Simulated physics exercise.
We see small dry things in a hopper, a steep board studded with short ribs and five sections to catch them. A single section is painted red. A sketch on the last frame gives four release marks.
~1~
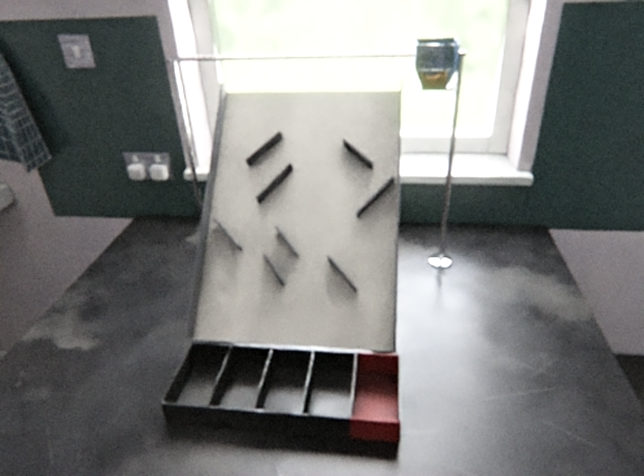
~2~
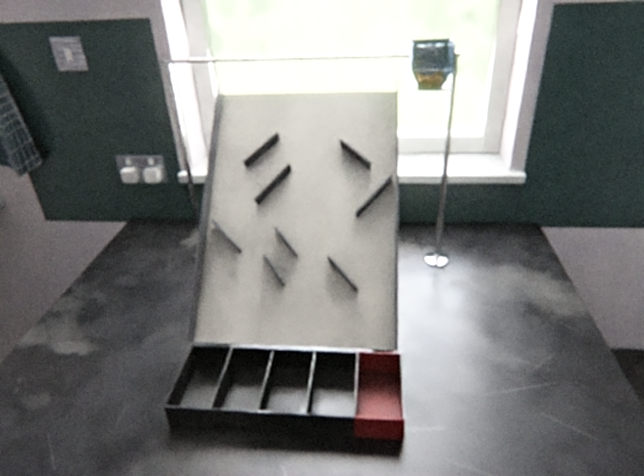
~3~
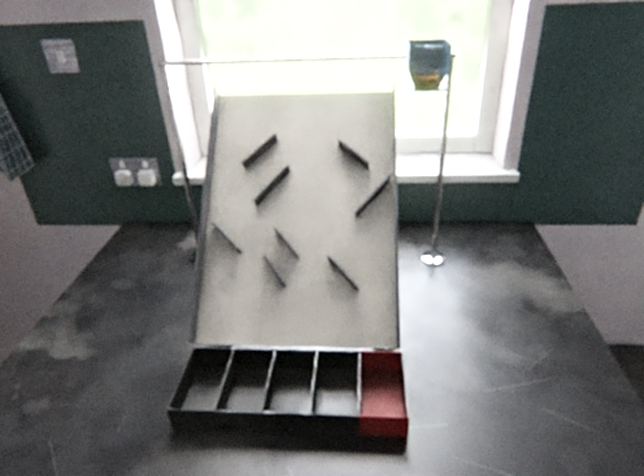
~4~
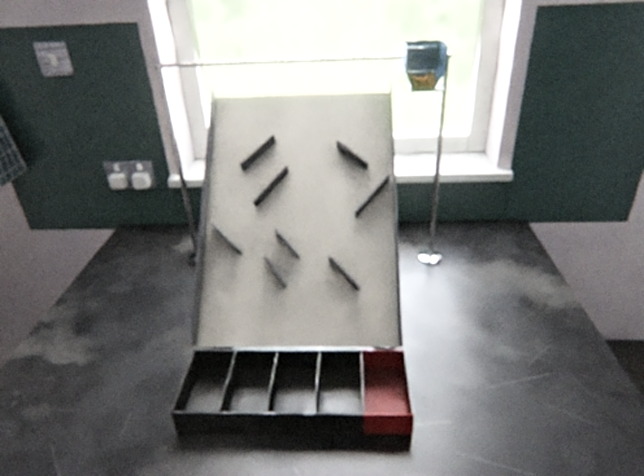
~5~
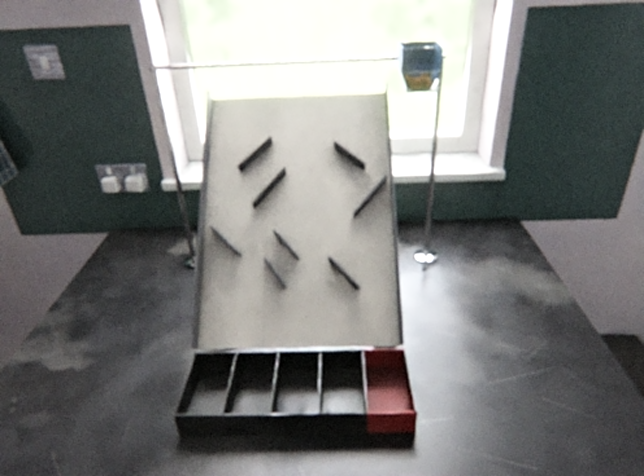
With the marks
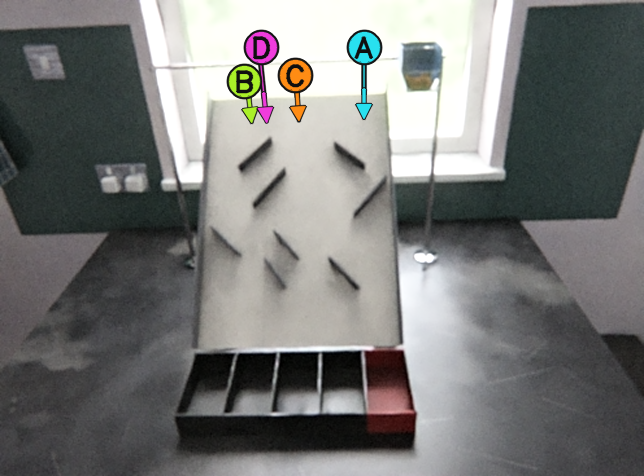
A dark, scuffed tabletop stands before a bright window with a white frame and dark green wall panels, seen from the front and slightly above. A steep pale board with short dark ribs rises behind a black tray of five sections, the far right one red, with a small hopper on a thin stand at upper right. The camera drifts slightly while the objects stay still.
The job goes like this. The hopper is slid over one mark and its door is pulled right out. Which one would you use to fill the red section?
Take A.
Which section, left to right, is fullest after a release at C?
The fourth.
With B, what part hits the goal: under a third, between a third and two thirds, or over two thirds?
Mark B gives under a third.
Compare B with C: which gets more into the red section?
The answer is C.
On the marked copy, mark A meets the board at (364, 113); mark B meets the board at (251, 117); mark C meets the board at (298, 115); mark D meets the board at (266, 117).
If A is chosen, roughly half in the red section, roughly a third in other sections, about a tenth held on the board.
If B is chosen, just a few in the red section, the larger part in other sections, about a tenth held on the board.
If C is chosen, about a tenth in the red section, the larger part in other sections, just a few outside the box.
If D is chosen, about a tenth in the red section, the larger part in other sections, about a tenth held on the board, just a few outside the box.
